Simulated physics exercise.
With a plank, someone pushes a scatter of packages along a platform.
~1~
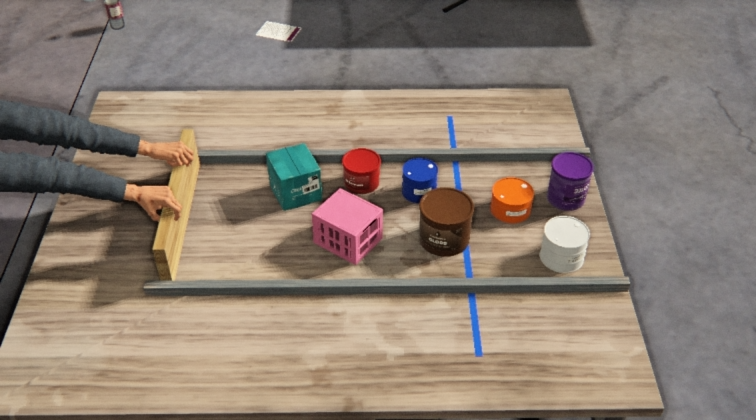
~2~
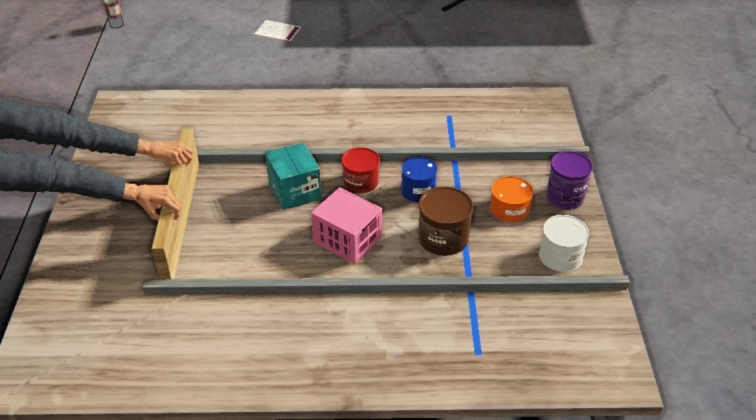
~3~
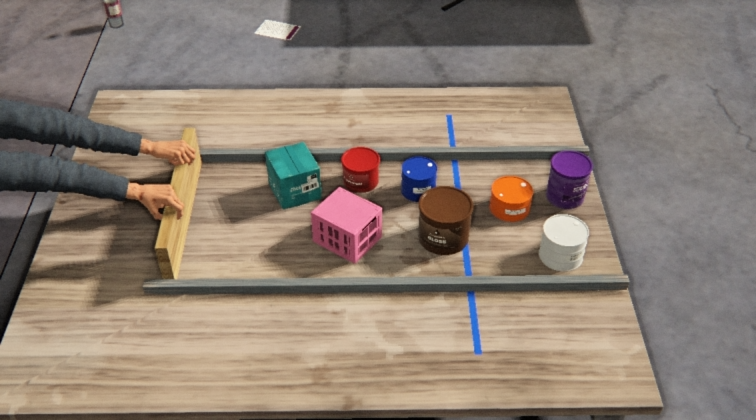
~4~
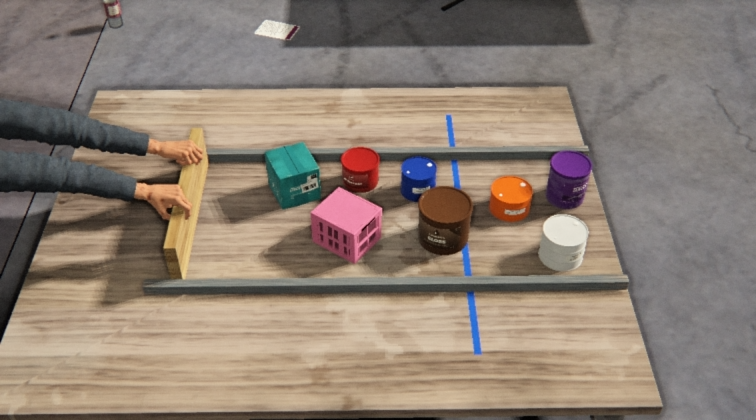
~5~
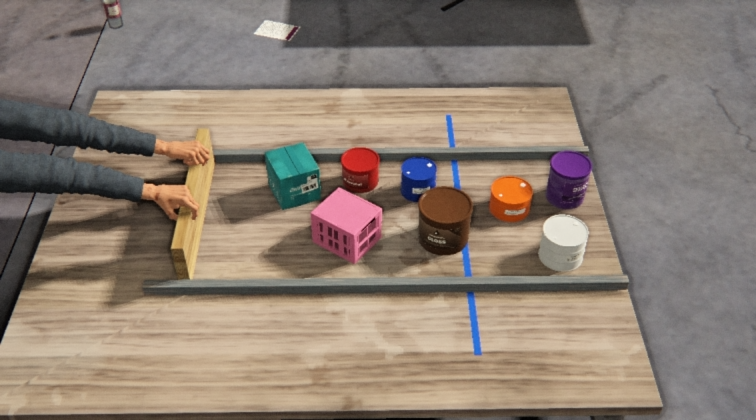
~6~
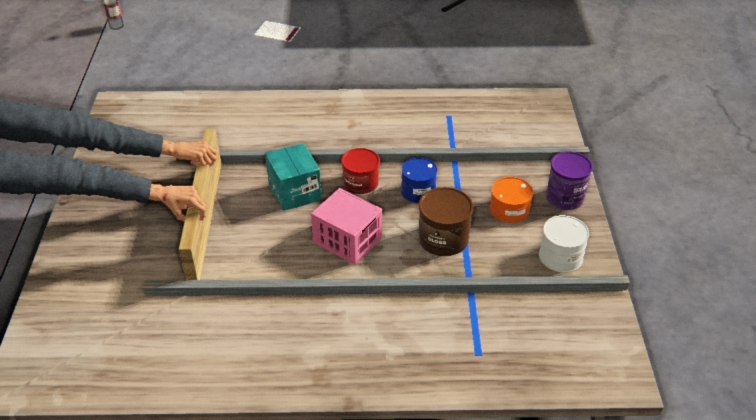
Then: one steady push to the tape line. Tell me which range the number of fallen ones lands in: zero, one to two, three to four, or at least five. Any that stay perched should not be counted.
The range is zero.
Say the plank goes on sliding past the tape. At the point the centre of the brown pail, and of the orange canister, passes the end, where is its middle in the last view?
Roughly (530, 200); for the second one, roughly (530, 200).
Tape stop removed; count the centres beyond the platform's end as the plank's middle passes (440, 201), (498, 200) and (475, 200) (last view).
In order, that gives 0, then 1, then 0.
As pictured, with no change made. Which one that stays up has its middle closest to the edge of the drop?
That's the purple pail.
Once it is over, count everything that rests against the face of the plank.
Result: 2 in all.
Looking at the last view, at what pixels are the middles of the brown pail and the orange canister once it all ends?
(546, 227) and (554, 203), approximately.
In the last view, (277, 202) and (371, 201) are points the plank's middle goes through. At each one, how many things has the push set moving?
Answer - first 1, then 5.
Soon after, none off yet; purple pail at rest near (568, 181); white canister at rest near (563, 244); orange canister at rest near (511, 200).
At rest, the number that fall off is zero.
